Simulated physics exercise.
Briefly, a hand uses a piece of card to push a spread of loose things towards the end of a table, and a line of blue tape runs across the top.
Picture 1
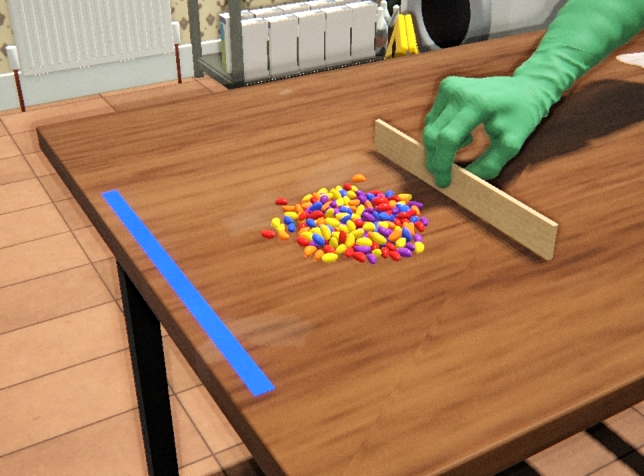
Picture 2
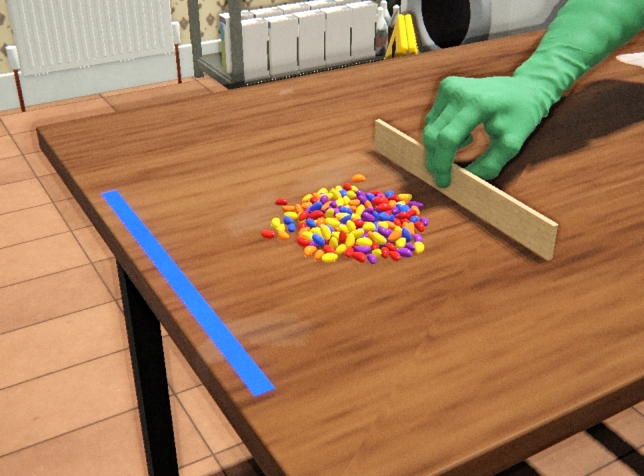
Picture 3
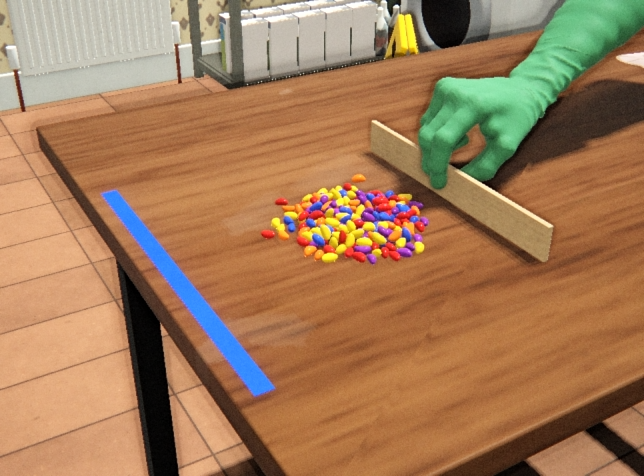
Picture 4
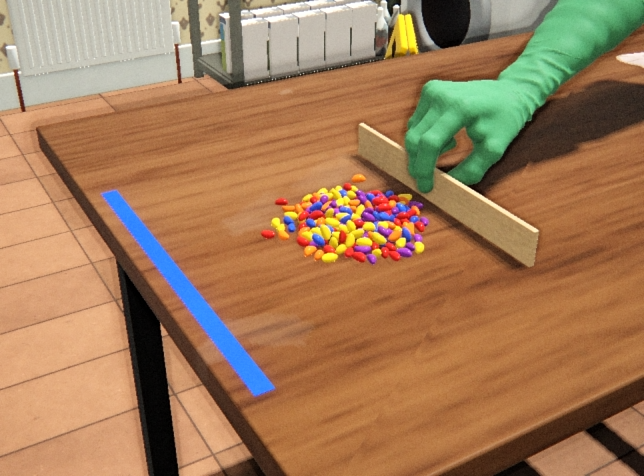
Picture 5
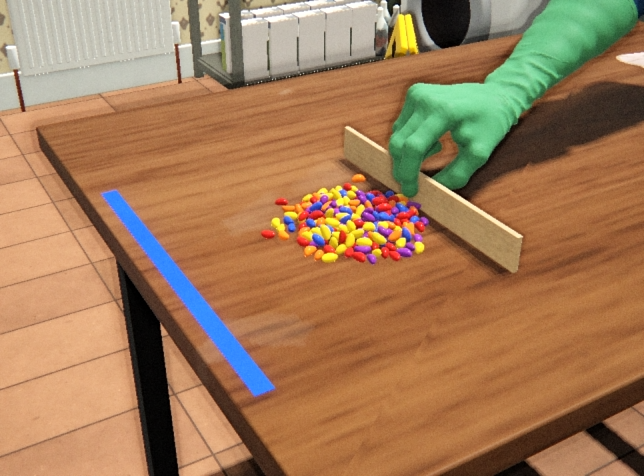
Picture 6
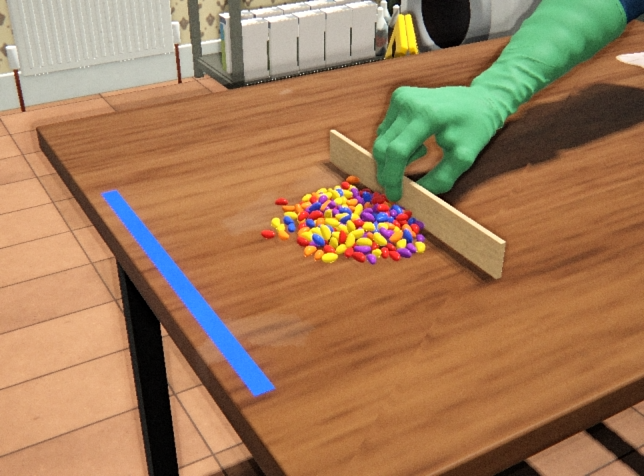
On a wooden table, a green-gloved hand slides a card left against colourful jelly beans.
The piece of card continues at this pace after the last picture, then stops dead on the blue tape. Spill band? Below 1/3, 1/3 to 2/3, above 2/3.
It loses a share bigger than two thirds.
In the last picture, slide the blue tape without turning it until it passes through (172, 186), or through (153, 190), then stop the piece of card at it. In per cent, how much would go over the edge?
Note: Case one 20 in a hundred; case two 40 in a hundred.
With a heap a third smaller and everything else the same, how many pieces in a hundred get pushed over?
Roughly 90 per cent.
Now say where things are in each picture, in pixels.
In the first picture, piece of card near (538, 232), at rest; blue tape near (115, 200), right by the edge; edge at (150, 286); the heap near (353, 223), jelly beans.
In the second picture, piece of card near (538, 232), at rest.
In the third picture, piece of card near (533, 233); the heap near (353, 223).
In the fourth picture, piece of card near (519, 238).
In the fifth picture, piece of card near (503, 244); the heap near (353, 223).
In the sixth picture, piece of card near (486, 249); blue tape near (115, 200); edge at (150, 286); the heap near (352, 223), a little pushed along.
Shortly afterwards, piece of card still moving, near (291, 210); heap all on the table, its front near (192, 277).
Next, piece of card stopped at the blue tape; heap the bulk over the edge.
Some moments later, piece of card stopped at the blue tape; heap all but a few over the edge.
In the end, piece of card stopped at the blue tape; heap all but a few over the edge.
